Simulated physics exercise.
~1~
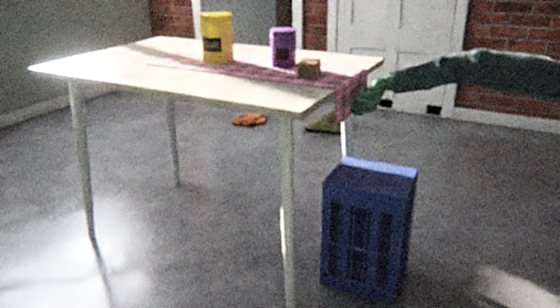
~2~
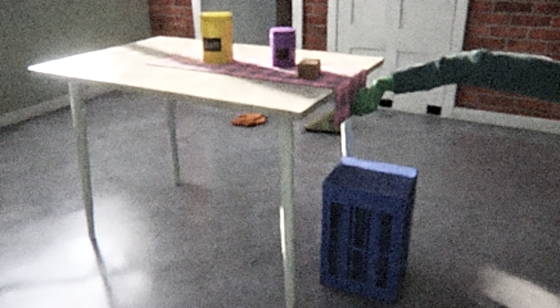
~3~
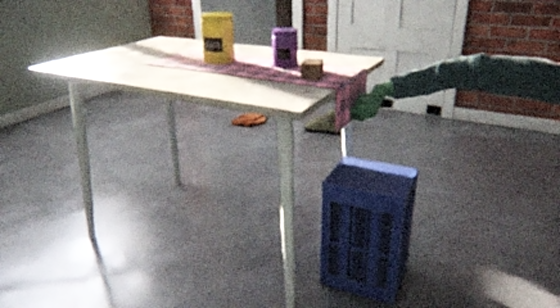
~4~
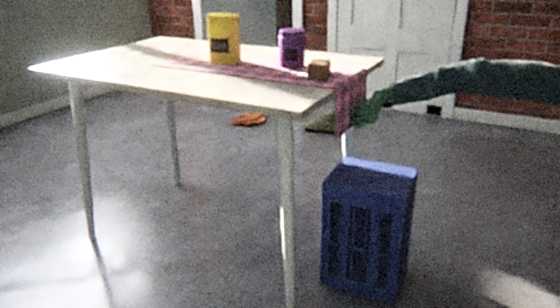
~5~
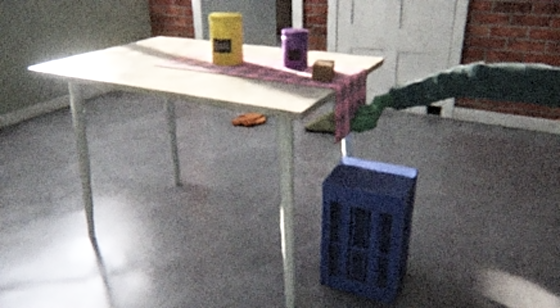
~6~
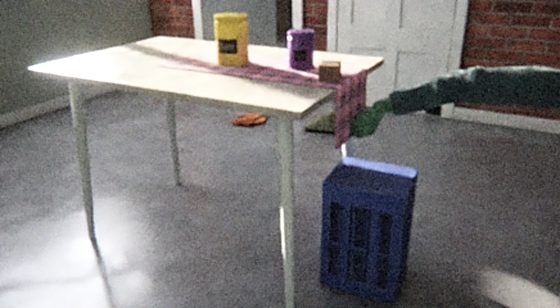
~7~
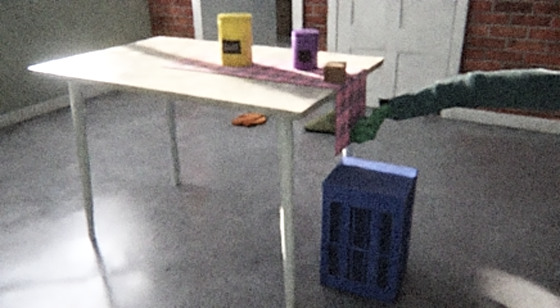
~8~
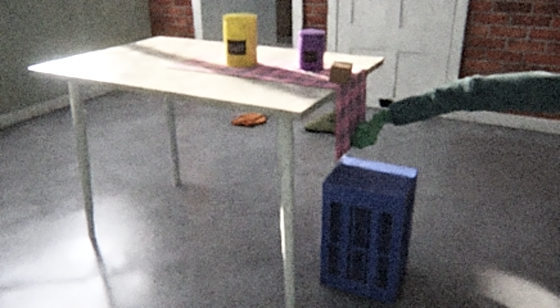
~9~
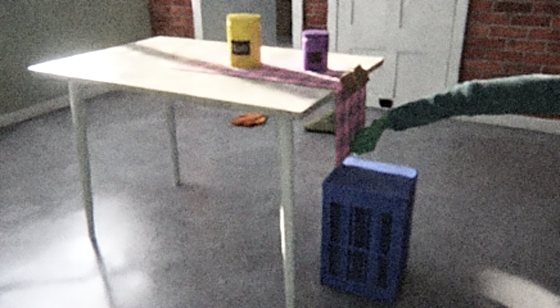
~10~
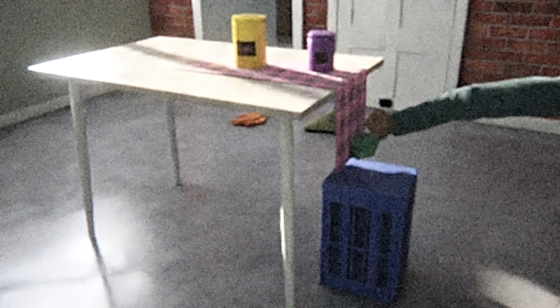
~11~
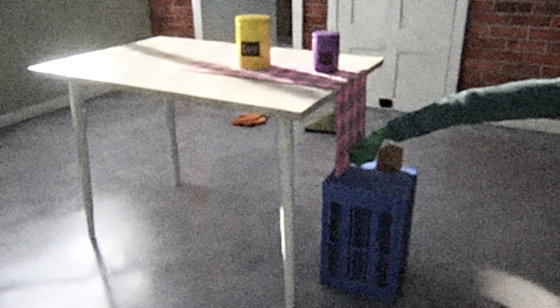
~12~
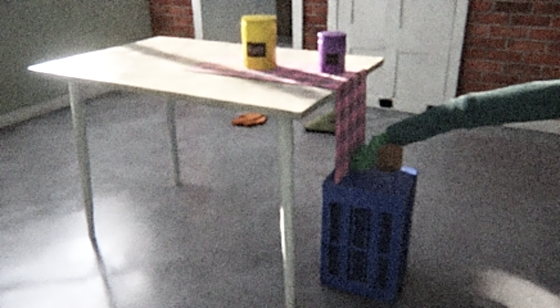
A hand pulls a pink cloth down, dropping the brown block while both canisters stay.
